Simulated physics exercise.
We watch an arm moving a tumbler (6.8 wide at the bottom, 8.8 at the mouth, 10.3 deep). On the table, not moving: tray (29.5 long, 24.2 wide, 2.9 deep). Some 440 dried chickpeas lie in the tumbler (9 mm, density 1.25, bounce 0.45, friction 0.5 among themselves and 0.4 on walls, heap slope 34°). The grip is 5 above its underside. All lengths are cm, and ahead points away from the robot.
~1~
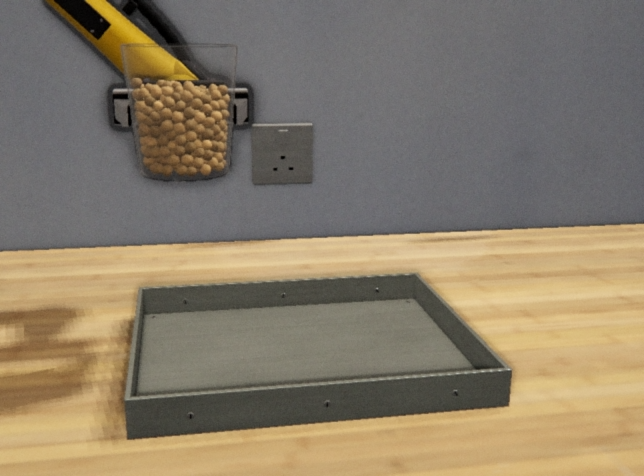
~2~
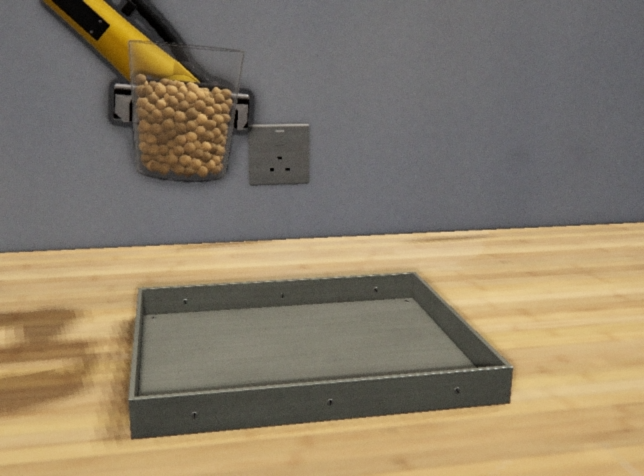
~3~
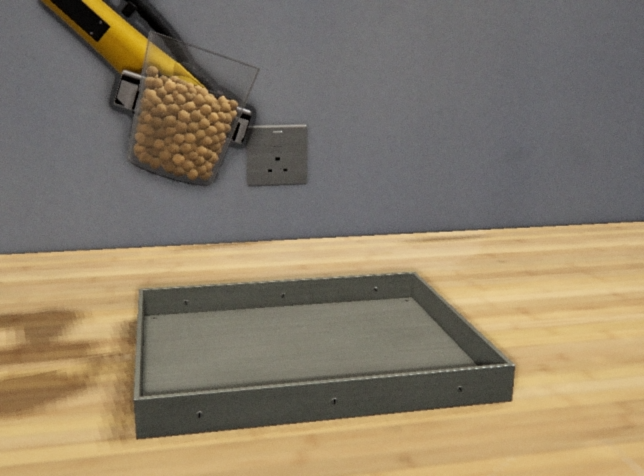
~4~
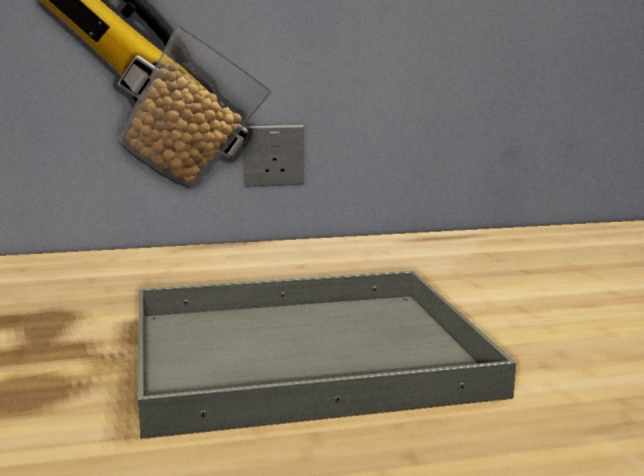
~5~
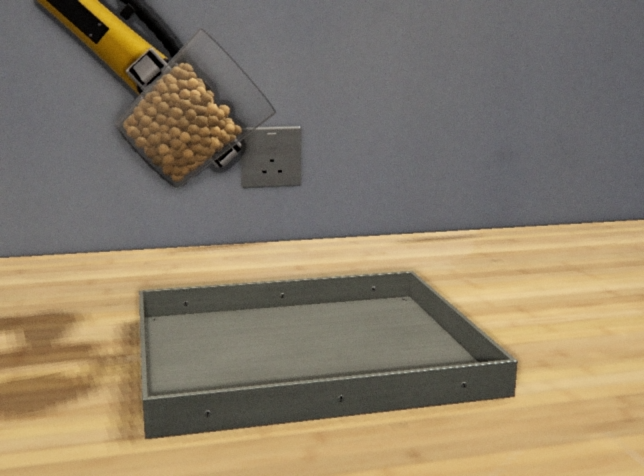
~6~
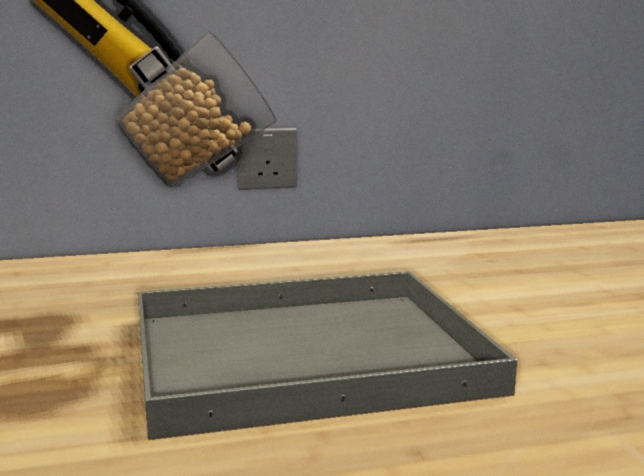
At first, a yellow and black robot arm holds a clear tumbler of dried chickpeas upright against a grey wall, above a wooden table with an empty grey tray. The arm then tilts the tumbler steeply to the right, and the chickpeas shift inside toward its lower side while the tray stays put.
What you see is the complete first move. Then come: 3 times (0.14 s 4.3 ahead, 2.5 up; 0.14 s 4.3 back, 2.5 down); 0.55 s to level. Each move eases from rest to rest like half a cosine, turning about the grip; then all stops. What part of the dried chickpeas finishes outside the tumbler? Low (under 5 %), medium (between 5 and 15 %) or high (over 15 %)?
Answer: High; over 15 % of the dried chickpeas finish outside the tumbler.
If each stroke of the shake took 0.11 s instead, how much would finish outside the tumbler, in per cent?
Then about 50 per cent.
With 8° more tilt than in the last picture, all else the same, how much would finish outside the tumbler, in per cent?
Then about 50 per cent.
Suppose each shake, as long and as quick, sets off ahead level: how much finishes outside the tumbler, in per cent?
Some 20 per cent.
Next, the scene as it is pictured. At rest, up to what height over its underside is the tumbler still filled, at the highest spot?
Some 8.0 cm.
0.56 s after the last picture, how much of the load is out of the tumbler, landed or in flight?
About 30 per cent by then.
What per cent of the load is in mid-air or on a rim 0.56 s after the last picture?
Roughly 13 per cent.
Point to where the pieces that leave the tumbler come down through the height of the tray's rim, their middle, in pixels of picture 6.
Around (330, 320).
Then, 0.56 s later, tilted 54° forward, highest piece 25 above the table; 315 in the tumbler, 63 in the tray, 58 in flight or on a rim.
Then, 1.11 s later, tilted 27° forward, highest piece 25 above the table; 284 in the tumbler, 149 in the tray, 3 on the table or floor.
Then, 1.59 s later, level, highest piece 26 above the table; 284 in the tumbler, 149 in the tray, 3 on the table or floor.
Then, 2.64 s later, level, highest piece 26 above the table; 284 in the tumbler, 149 in the tray, 3 on the table or floor.
At rest, 284 in the tumbler, 149 in the tray, 3 on the table or floor. That is 35 % outside the tumbler.
